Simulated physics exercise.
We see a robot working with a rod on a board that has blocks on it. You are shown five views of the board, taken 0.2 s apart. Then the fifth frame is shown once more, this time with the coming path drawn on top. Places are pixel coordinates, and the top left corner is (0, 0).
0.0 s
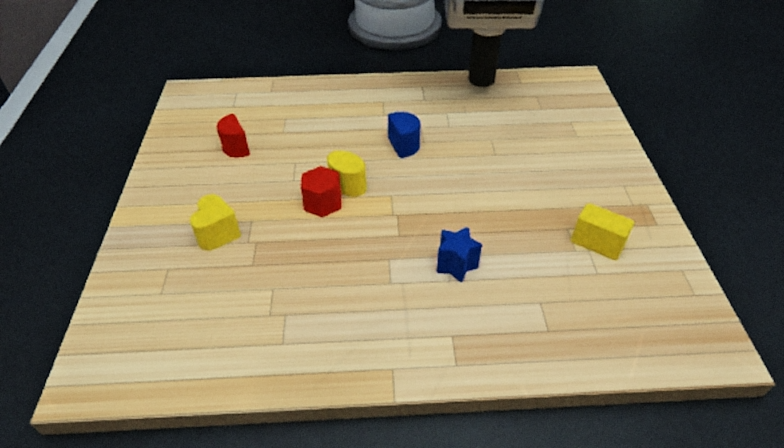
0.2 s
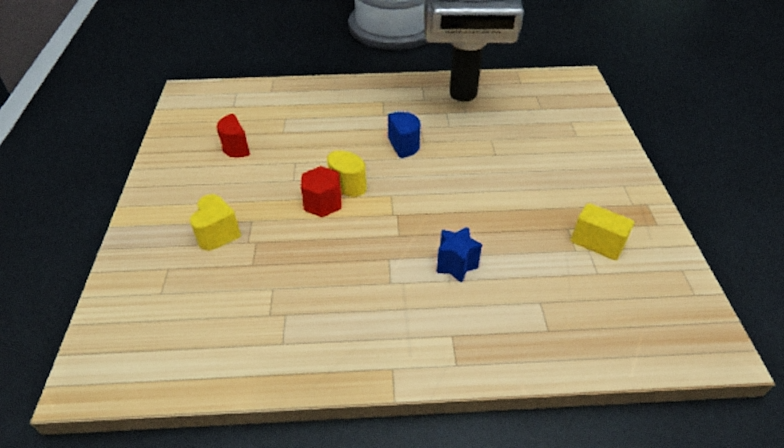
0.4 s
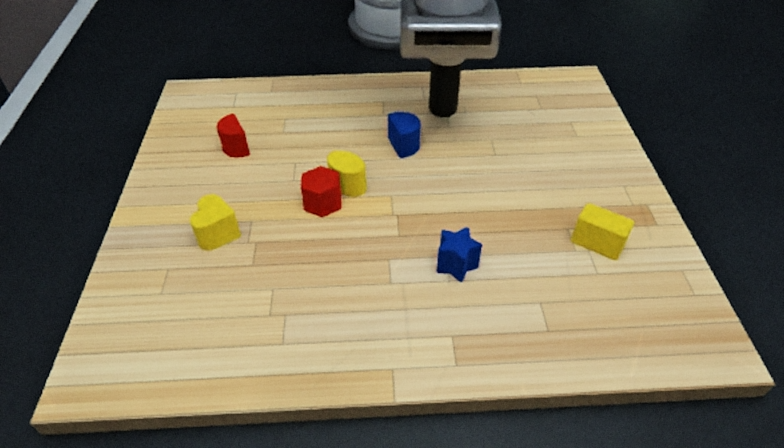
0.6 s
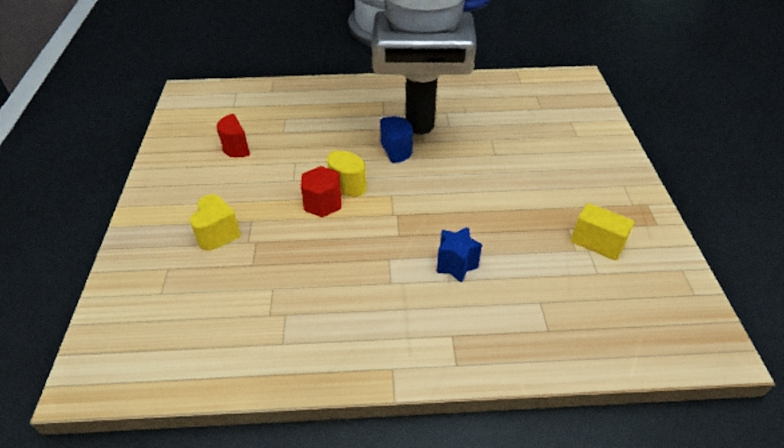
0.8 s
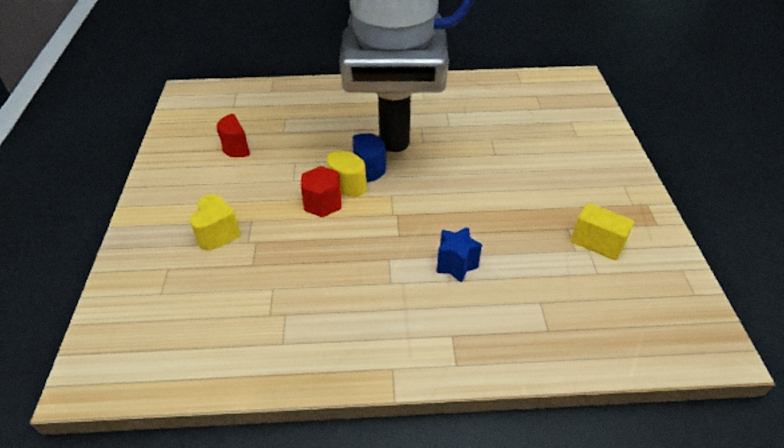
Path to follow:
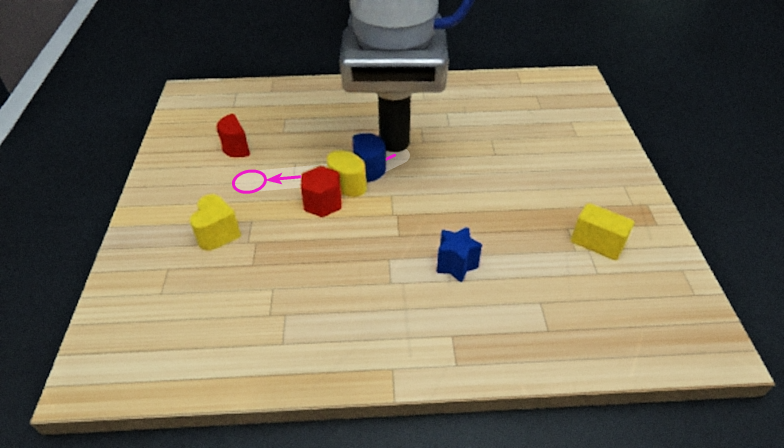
The clip opens on a wooden board holding red, yellow and blue blocks, with a robot's dark rod at the far edge. The rod moves left and toward the viewer, meets the blue half-round block, and pushes it a short way toward the yellow elliptical block beside the red hexagonal one.
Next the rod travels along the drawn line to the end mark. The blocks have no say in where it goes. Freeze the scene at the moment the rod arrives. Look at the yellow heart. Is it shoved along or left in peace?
By the end it is where it was.
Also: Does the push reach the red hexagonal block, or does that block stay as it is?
It shifts.
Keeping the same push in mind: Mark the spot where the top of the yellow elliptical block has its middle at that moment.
I expect it at (322, 195).
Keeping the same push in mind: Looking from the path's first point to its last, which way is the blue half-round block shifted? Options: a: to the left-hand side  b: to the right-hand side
a - to the left-hand side.
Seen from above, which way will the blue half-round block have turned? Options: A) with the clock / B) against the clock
I'll go with B - against the clock.
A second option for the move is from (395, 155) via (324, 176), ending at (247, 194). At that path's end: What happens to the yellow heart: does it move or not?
Stays put.
The drawn path runs from (395, 155) through (351, 171) and (301, 177) to (249, 181).
The first path, step by step. One third of the way, rod (349, 161); red hexagonal block (288, 200), turned 40° clockwise; yellow elliptical block (324, 187); blue half-round block (333, 167), turned 55° anticlockwise.
Two thirds of the way, rod (298, 166); red hexagonal block (280, 206), turned 55° clockwise; yellow elliptical block (322, 195), turned 25° anticlockwise; blue half-round block (305, 174).
At the end, rod (247, 170); yellow heart not moved; red hexagonal block (280, 206), turned 55° clockwise; yellow elliptical block (322, 195), turned 25° anticlockwise; blue half-round block (305, 174), turned 120° anticlockwise.
